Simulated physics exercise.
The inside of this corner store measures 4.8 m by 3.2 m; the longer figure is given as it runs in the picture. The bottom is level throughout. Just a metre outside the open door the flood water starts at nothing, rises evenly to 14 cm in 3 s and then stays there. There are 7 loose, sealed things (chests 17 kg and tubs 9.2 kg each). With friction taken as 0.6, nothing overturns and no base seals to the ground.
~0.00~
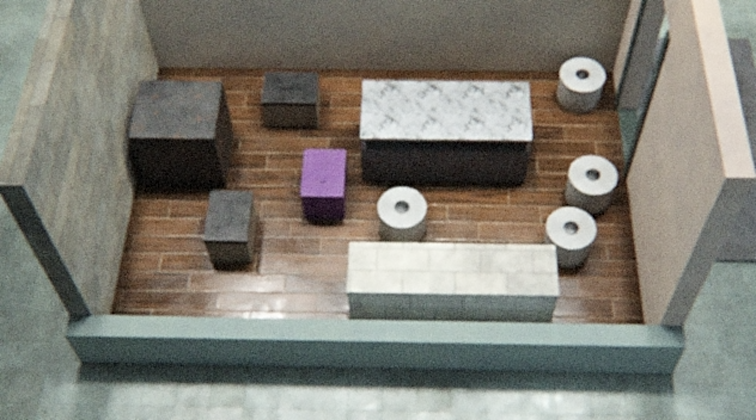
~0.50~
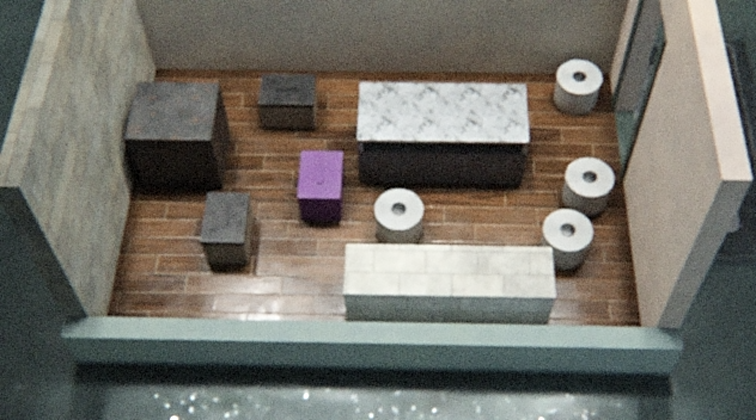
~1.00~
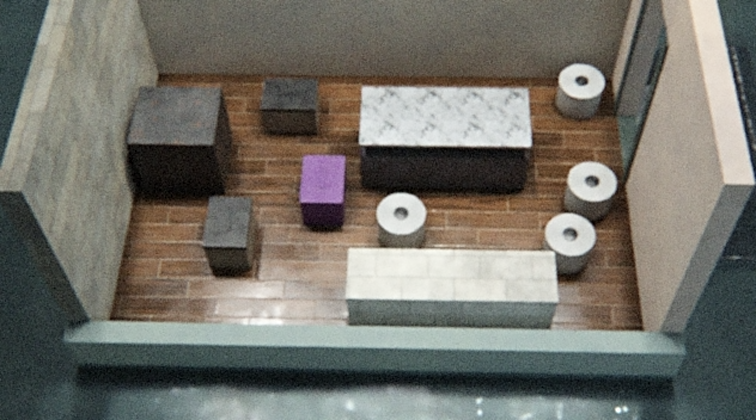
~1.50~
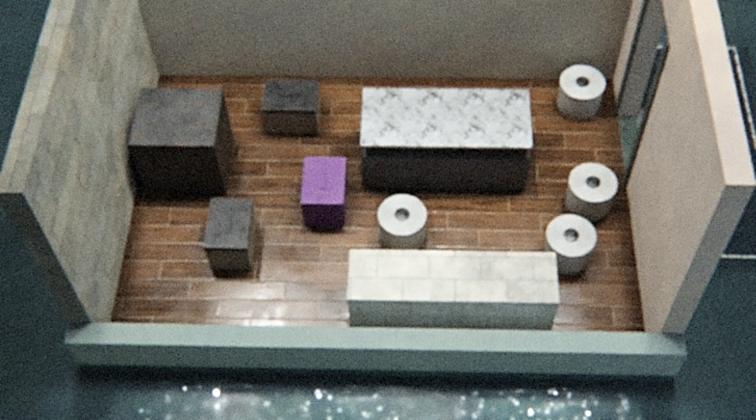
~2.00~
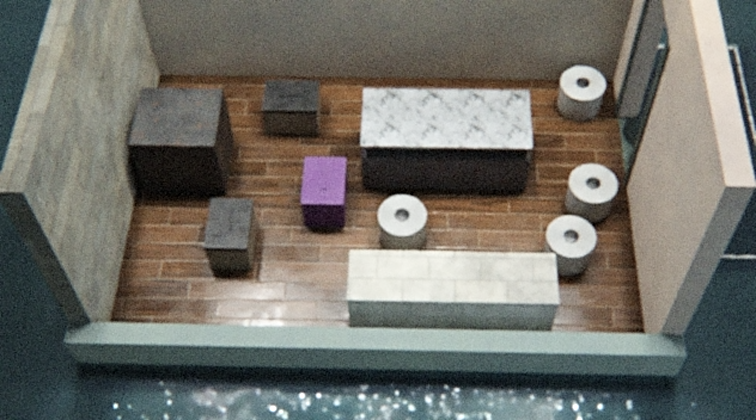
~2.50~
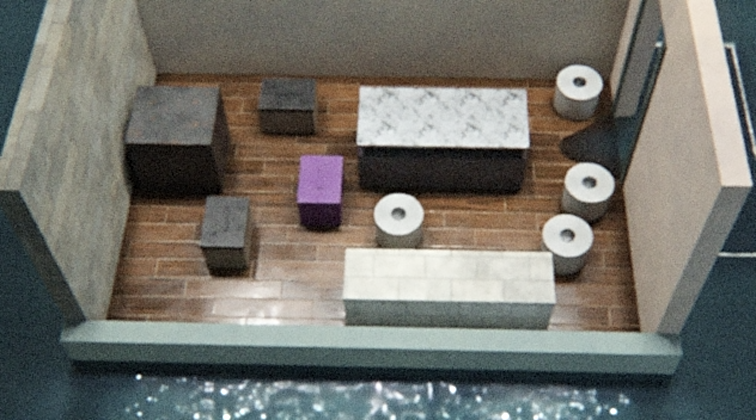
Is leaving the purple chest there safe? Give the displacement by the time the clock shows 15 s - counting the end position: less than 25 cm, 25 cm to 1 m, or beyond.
It will likely barely go anywhere.
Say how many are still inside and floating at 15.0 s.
At that time the total is 2.
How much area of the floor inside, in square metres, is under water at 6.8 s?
Close to 7.5 m2, I'd say.
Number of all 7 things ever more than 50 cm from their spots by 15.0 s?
Answer: 1.
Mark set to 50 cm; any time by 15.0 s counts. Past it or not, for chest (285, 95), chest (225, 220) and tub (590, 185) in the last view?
Note - in order: Smaller; smaller; smaller.
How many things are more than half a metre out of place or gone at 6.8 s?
The answer is 0.
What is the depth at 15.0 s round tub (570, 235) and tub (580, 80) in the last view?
First roughly 6 cm, second roughly 8 cm.
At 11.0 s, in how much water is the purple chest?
4 cm or so.
After 3.5 s the purple chest is near (320, 179), 0.0 m from its start, aground; 0 afloat.
After 6.8 s the purple chest is near (320, 179), 0.0 m from its start, aground; 1 afloat.
After 11.0 s the purple chest is near (320, 179), 0.0 m from its start, aground; 1 afloat.
After 15.0 s the purple chest is near (320, 179), 0.0 m from its start, aground; 2 afloat.
